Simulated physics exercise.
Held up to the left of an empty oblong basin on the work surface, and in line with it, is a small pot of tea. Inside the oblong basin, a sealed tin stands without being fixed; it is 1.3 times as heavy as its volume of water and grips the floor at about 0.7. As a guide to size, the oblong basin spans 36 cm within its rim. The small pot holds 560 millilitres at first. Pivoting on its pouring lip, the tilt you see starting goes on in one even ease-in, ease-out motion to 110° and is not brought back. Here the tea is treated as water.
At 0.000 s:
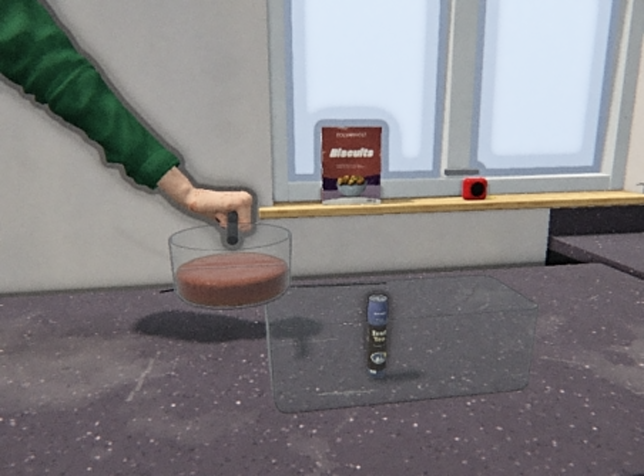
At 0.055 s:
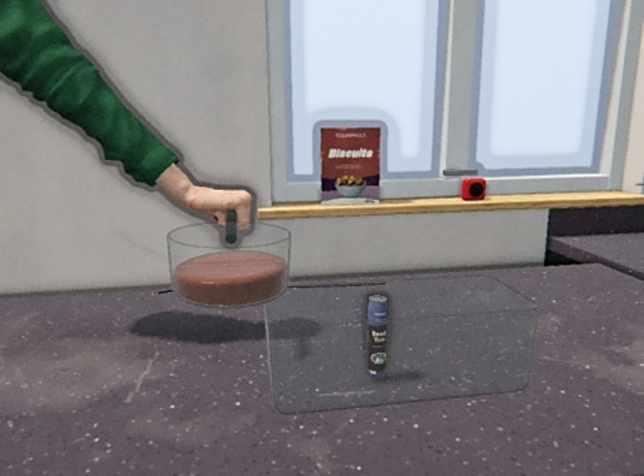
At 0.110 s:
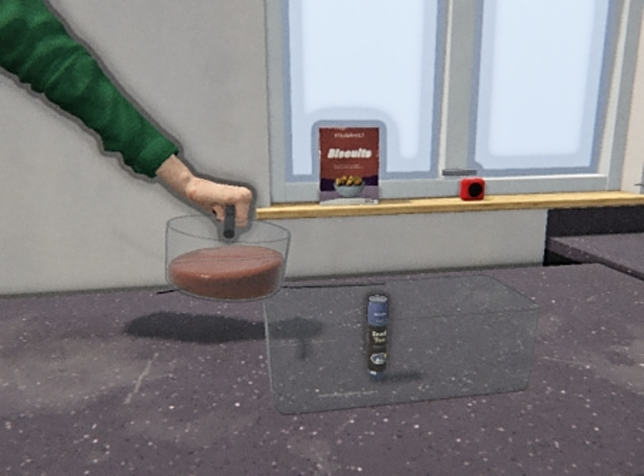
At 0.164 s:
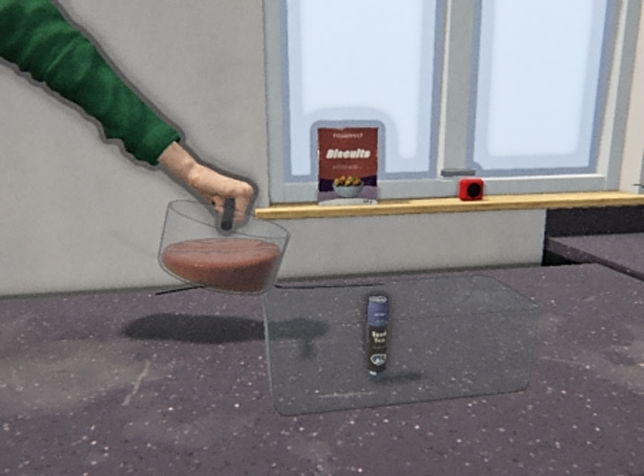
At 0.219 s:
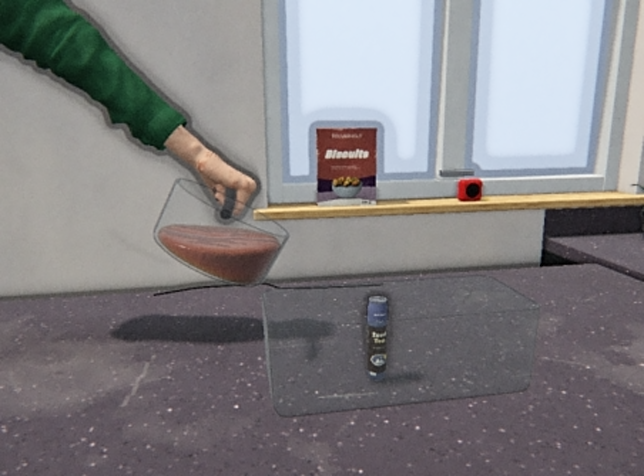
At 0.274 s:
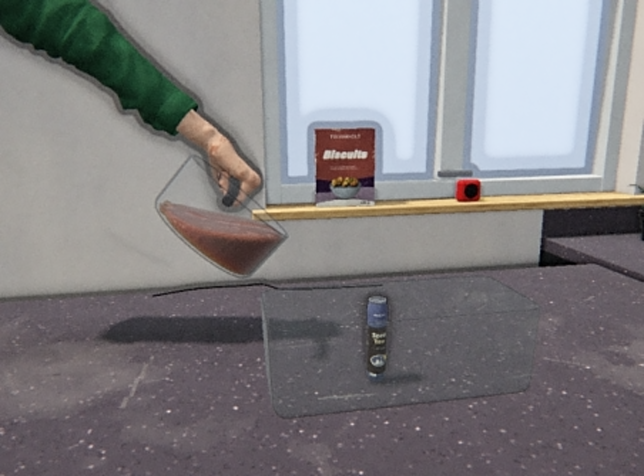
A green-sleeved arm holds a small clear pot of reddish-brown liquid above a dark speckled counter, then tilts it gradually to the right, toward a transparent oblong basin with a small dark tin with a blue top standing inside.
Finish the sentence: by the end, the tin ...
By the end, the tin has toppled.
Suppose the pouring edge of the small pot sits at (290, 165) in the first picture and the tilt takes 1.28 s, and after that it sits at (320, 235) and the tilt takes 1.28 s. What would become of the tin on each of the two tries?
Try 1: Tipped over; try 2: Still standing.
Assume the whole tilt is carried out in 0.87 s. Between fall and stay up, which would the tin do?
The tin would overturn.
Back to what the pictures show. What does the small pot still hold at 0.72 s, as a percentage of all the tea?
Close to 3 in a hundred.
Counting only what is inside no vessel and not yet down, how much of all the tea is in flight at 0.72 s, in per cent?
10 in a hundred, give or take.
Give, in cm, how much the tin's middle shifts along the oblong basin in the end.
Shift of tin centre: Approx. 8.5 cm.
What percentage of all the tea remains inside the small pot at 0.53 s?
Around 32 in a hundred.
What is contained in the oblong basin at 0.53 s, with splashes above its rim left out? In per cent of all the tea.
I'd put it near 7 percent.
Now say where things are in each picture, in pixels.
The first frame shows tilt 0°; pouring edge (290, 234); surface from (176, 269) to (288, 263); the oblong basin's rim runs from (267, 307) to (514, 291); the tin's top is at (378, 302).
The second frame shows tilt 2°; pouring edge (290, 234); surface from (174, 267) to (287, 261).
The third frame shows tilt 8°; pouring edge (289, 235); surface from (168, 262) to (284, 254).
The fourth frame shows tilt 17°; pouring edge (289, 235); surface from (162, 249) to (281, 247).
The fifth frame shows tilt 29°; pouring edge (288, 235); surface from (158, 229) to (281, 239).
The sixth frame shows tilt 43°; pouring edge (286, 235); surface from (160, 204) to (283, 231).
By 0.53 s the tilt is 103° and 32 per cent is still to pour; the tin stands where it began.
By 0.72 s the tilt is 110° and 3 per cent is still to pour; the tin leans 26°.
By 0.92 s the tilt is 110° and 0 per cent is still to pour; the tin lies on its side.
By 1.14 s the tilt is 110° and 0 per cent is still to pour; the tin lies on its side.
At rest the tin lies on its side.
